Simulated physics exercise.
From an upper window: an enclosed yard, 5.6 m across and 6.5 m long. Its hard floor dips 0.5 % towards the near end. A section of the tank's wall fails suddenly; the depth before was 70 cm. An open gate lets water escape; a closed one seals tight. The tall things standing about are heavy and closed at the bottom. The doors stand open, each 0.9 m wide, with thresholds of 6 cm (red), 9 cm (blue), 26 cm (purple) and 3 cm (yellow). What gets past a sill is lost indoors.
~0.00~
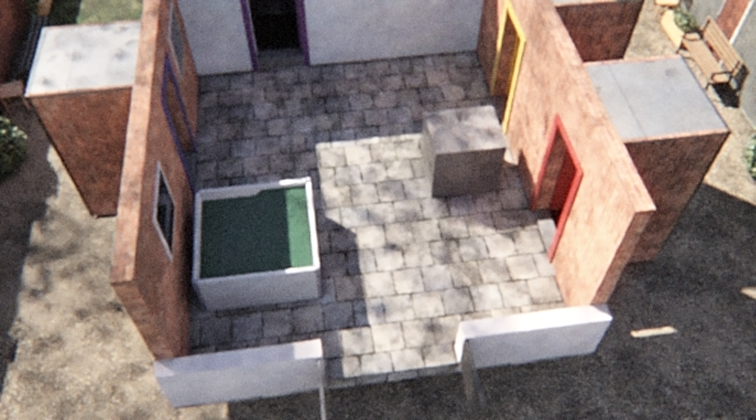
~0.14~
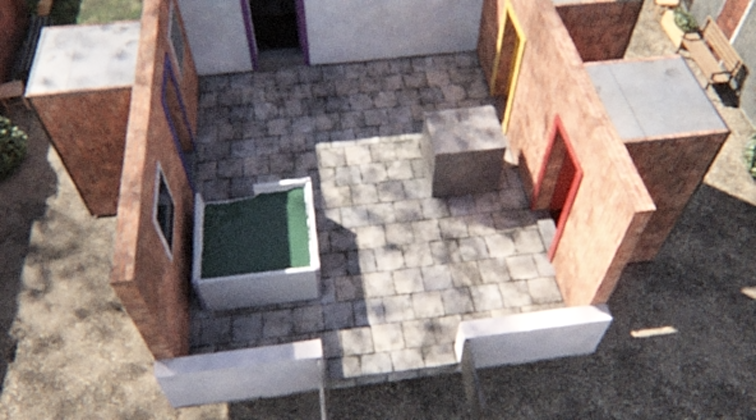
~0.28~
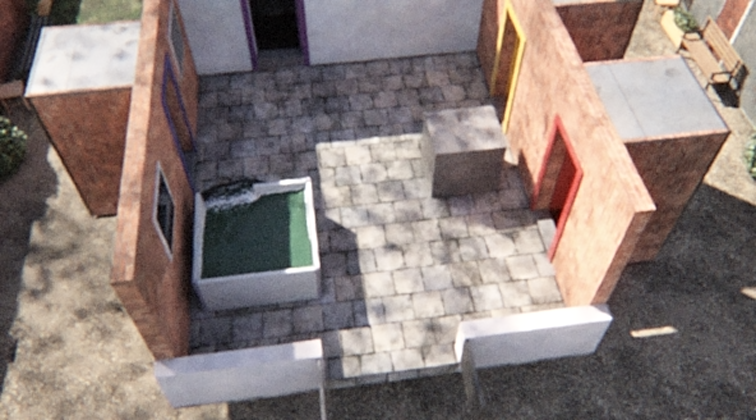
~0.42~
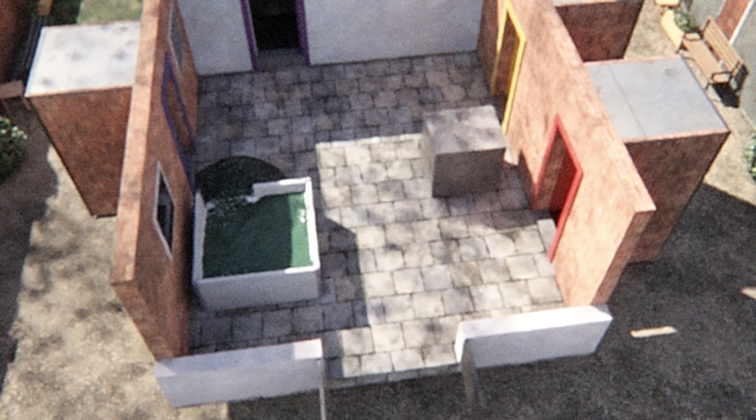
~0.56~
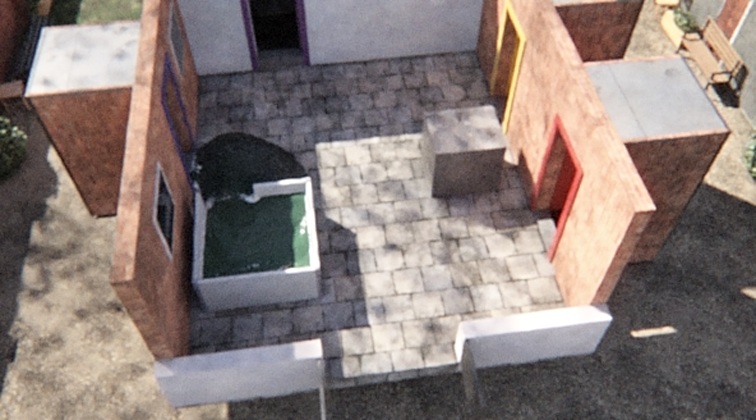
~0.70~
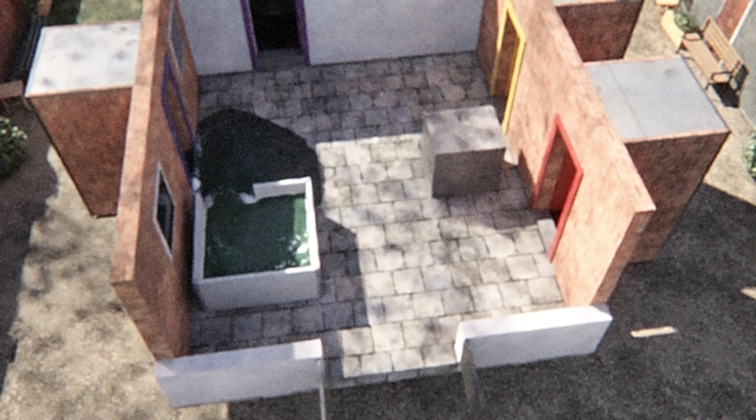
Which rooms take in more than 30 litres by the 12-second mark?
The water let in: At the red door it stays under the limit; at the blue door it exceeds the limit; at the purple door it does not reach the limit; at the yellow door it exceeds the limit.
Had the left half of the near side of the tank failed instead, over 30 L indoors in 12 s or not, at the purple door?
Against that limit: Purple under.
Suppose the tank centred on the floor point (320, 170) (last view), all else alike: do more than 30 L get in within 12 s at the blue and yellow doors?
Against that limit: Blue under, yellow above.
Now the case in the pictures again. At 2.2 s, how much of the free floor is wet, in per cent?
Some 30 per cent of it.
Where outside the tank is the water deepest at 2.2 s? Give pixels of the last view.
Around (226, 77).
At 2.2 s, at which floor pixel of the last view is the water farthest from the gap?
Near (363, 64).
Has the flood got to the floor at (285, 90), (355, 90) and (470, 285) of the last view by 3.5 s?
In turn: Under water, wet, not reached.
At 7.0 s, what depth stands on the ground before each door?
In cm: Red 5, blue 6, purple 9, yellow 11.
After 1.4 s water covers 25 % of the floor and is deepest (34 cm) near (227, 214); red door not reached, blue door 20 cm at the sill, 23 L in, purple door 9 cm at the sill, 0 L in, yellow door not reached.
After 2.2 s water covers 30 % of the floor and is deepest (36 cm) near (226, 77); red door not reached, blue door 16 cm at the sill, 56 L in, purple door 24 cm at the sill, 0 L in, yellow door not reached.
After 3.5 s water covers 40 % of the floor and is deepest (22 cm) near (198, 105); red door not reached, blue door 13 cm at the sill, 76 L in, purple door 15 cm at the sill, 0 L in, yellow door not reached.
After 7.0 s water covers 65 % of the floor and is deepest (14 cm) near (504, 130); red door 5 cm at the sill, 0 L in, blue door 6 cm at the sill, 84 L in, purple door 9 cm at the sill, 0 L in, yellow door 11 cm at the sill, 75 L in.
After 12.0 s water covers 90 % of the floor and is deepest (8 cm) near (460, 149); red door 3 cm at the sill, 0 L in, blue door 5 cm at the sill, 84 L in, purple door 3 cm at the sill, 0 L in, yellow door 7 cm at the sill, 177 L in.
